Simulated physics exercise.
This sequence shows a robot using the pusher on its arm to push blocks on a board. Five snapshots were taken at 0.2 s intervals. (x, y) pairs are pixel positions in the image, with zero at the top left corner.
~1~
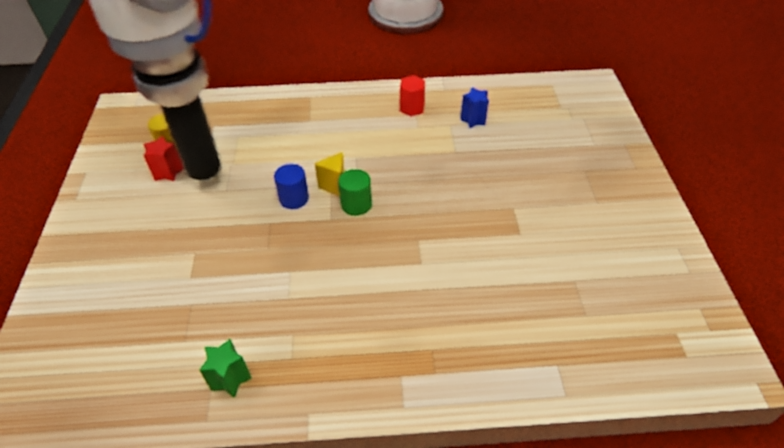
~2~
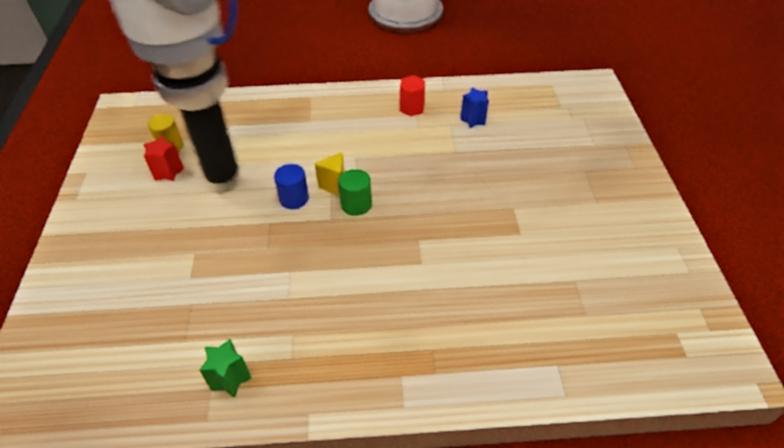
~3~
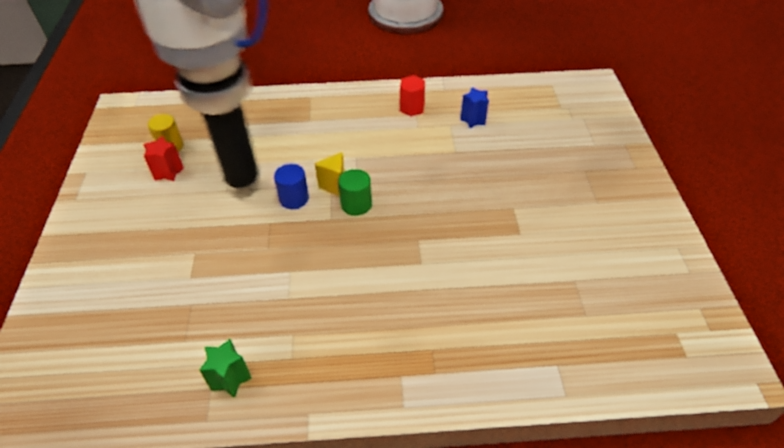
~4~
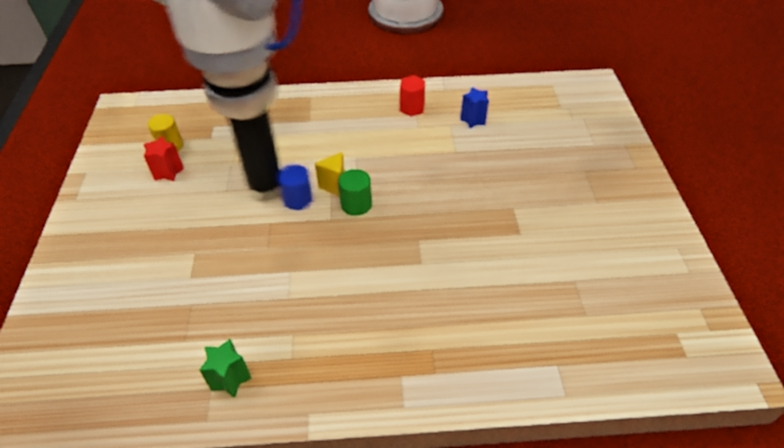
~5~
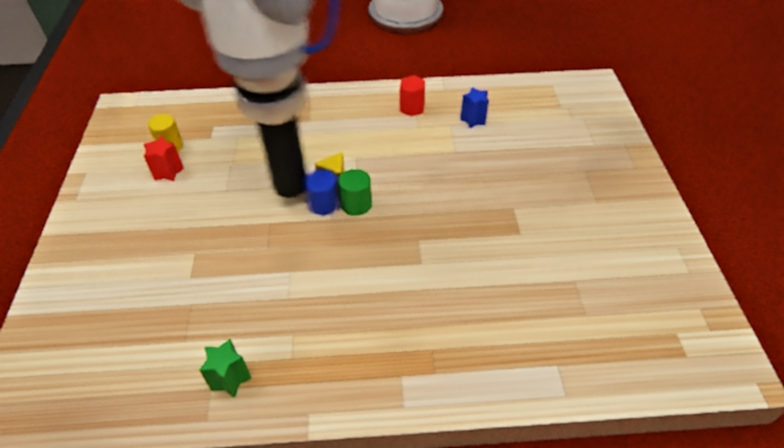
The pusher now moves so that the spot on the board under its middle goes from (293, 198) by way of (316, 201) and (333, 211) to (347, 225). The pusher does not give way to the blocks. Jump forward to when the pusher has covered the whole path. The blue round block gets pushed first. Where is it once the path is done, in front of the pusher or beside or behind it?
It remains before the pusher.
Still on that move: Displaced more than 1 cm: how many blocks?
Two blocks move more than 1 cm.
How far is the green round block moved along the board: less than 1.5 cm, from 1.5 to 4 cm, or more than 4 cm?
My estimate: Beyond 4 cm.
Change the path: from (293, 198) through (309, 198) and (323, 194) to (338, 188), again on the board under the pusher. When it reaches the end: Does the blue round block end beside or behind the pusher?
Answer: Yes.
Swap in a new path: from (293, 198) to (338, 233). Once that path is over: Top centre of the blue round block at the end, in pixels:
The middle of the upper face of the blue round block will lie at about (370, 199) in the picture.
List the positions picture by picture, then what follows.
The first frame shows pusher tip at (205, 169); block tops, blue round block at (289, 173); yellow triangular block at (332, 162); green round block at (354, 179).
The second frame shows pusher at (222, 173); blocks unchanged.
The third frame shows pusher at (242, 177); blocks unchanged.
The fourth frame shows pusher at (265, 181); blue round block at (293, 174).
The fifth frame shows pusher at (291, 186); blue round block at (321, 179); yellow triangular block at (332, 162); green round block at (354, 179).
The first path, step by step. Halfway along, pusher at (324, 193); blue round block at (353, 190); yellow triangular block at (334, 160); green round block at (386, 184).
At the end, pusher at (346, 213); blue round block at (379, 206); yellow triangular block at (334, 160); green round block at (398, 185).
